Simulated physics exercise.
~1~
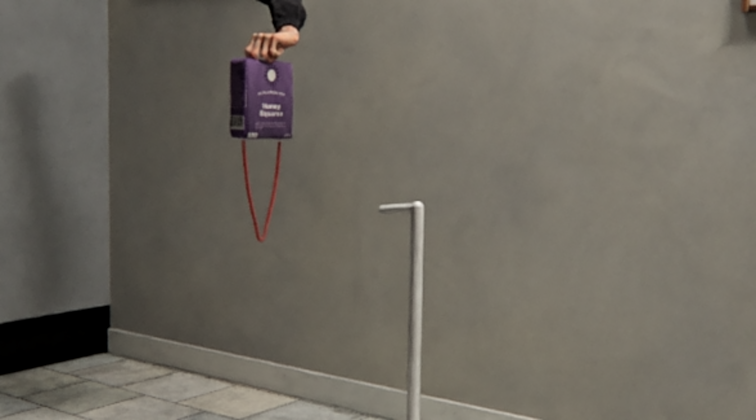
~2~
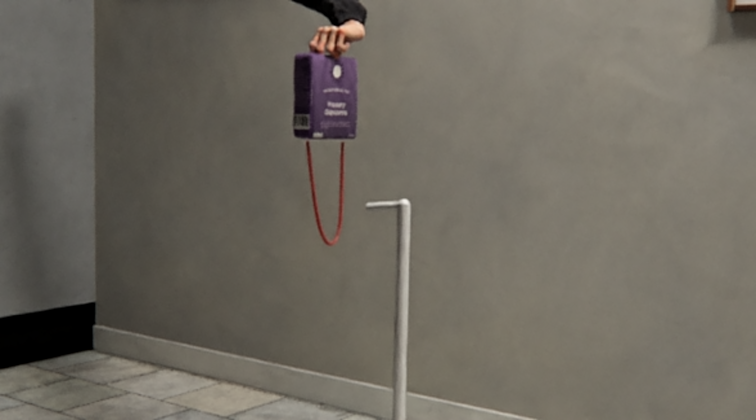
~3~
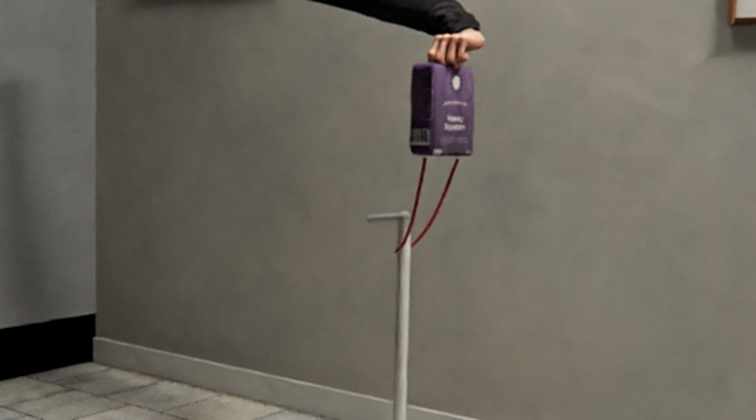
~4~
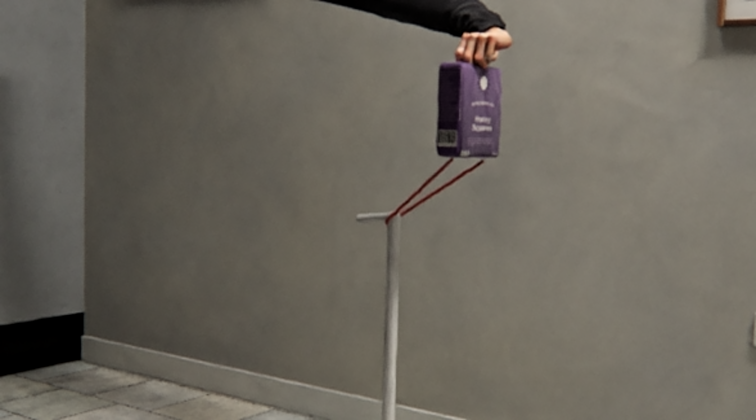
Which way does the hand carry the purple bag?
The hand carries the purple bag to the right, from the left side of the white post to a place past it.
